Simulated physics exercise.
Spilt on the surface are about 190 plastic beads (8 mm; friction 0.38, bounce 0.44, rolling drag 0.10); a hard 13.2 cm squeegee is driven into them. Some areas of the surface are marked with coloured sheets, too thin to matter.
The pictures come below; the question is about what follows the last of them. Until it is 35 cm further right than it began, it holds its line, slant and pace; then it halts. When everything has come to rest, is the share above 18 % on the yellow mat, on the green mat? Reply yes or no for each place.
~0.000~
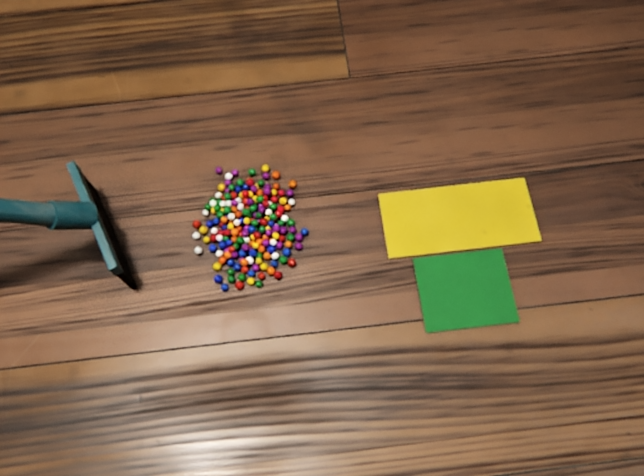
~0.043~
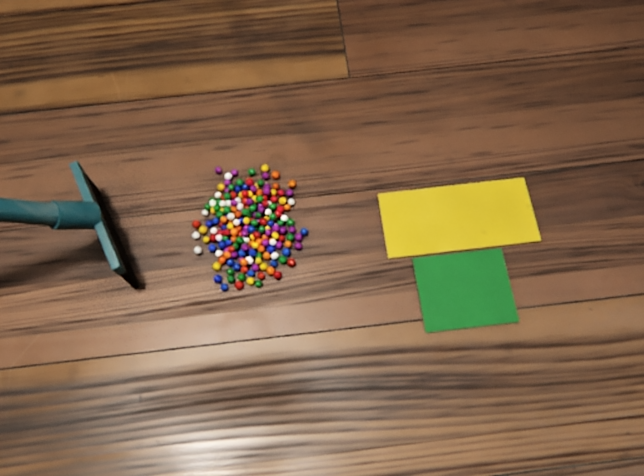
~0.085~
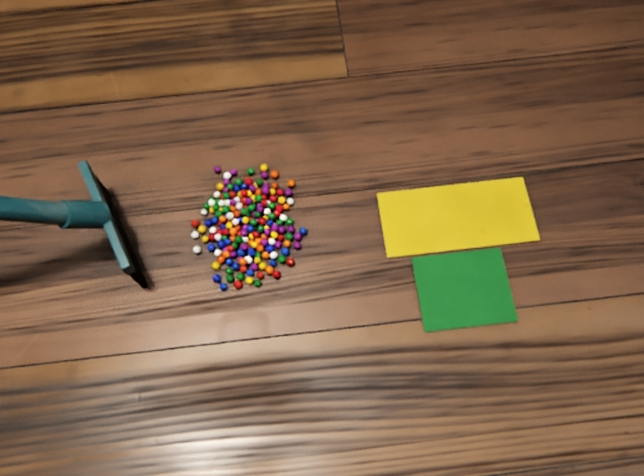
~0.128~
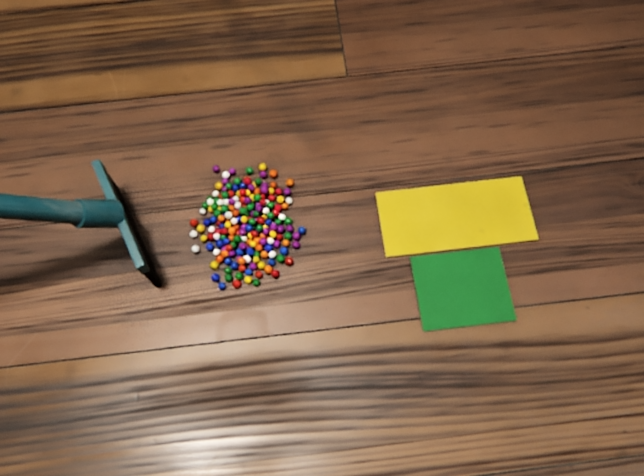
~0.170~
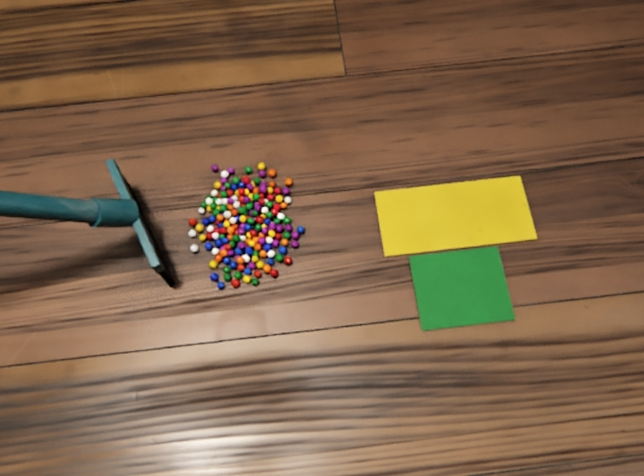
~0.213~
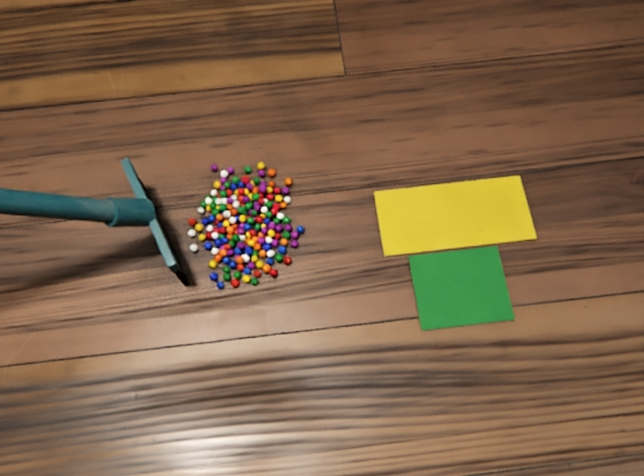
Yellow mat: Yes; green mat: No.
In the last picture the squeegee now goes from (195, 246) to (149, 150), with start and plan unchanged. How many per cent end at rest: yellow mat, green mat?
Yellow mat 10, green mat 0.
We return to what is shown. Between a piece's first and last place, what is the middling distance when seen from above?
Level distance: Near 20 cm.
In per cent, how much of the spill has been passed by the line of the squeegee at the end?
It works out to roughly 45 per cent.
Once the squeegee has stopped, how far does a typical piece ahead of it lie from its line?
About 4 cm.
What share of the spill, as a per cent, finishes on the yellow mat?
Roughly 25 %.
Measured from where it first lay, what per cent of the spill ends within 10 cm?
Roughly 30 %.
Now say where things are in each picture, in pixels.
Squeegee from (116, 269) to (76, 171); moved 0.0 cm; pieces shifted so far, 0; middle of the spill at (247, 221); green mat at (465, 290); yellow mat at (458, 218), in the first picture.
Squeegee from (119, 269) to (78, 170); moved 0.3 cm; pieces shifted so far, 0; middle of the spill at (246, 221), in the second picture.
Squeegee from (128, 268) to (87, 170); moved 1.4 cm; pieces shifted so far, 0; middle of the spill at (245, 220), in the third picture.
Squeegee from (143, 267) to (100, 169); moved 2.9 cm; pieces shifted so far, 0; middle of the spill at (244, 220), in the fourth picture.
Squeegee from (158, 267) to (114, 168); moved 4.5 cm; pieces shifted so far, 0; middle of the spill at (243, 219), in the fifth picture.
Squeegee from (174, 266) to (129, 167); moved 6.1 cm; pieces shifted so far, 0; middle of the spill at (243, 219); green mat at (460, 288); yellow mat at (454, 215). Its speed is about 0.38 m/s, heading 6 degrees towards the viewer, in the sixth picture.
After 0.57 s, squeegee 20 cm from its start, spill 16 cm wide; off the mats 100 %.
After 0.92 s, squeegee 33 cm from its start, spill 19 cm wide; green mat 5 %, yellow mat 30 %, off the mats 65 %.
After 1.23 s, squeegee 35 cm from its start, spill 19 cm wide; green mat 5 %, yellow mat 30 %, off the mats 70 %.
In the end, at 1.6 s, green mat 5 %, yellow mat 25 %, off the mats 70 %.
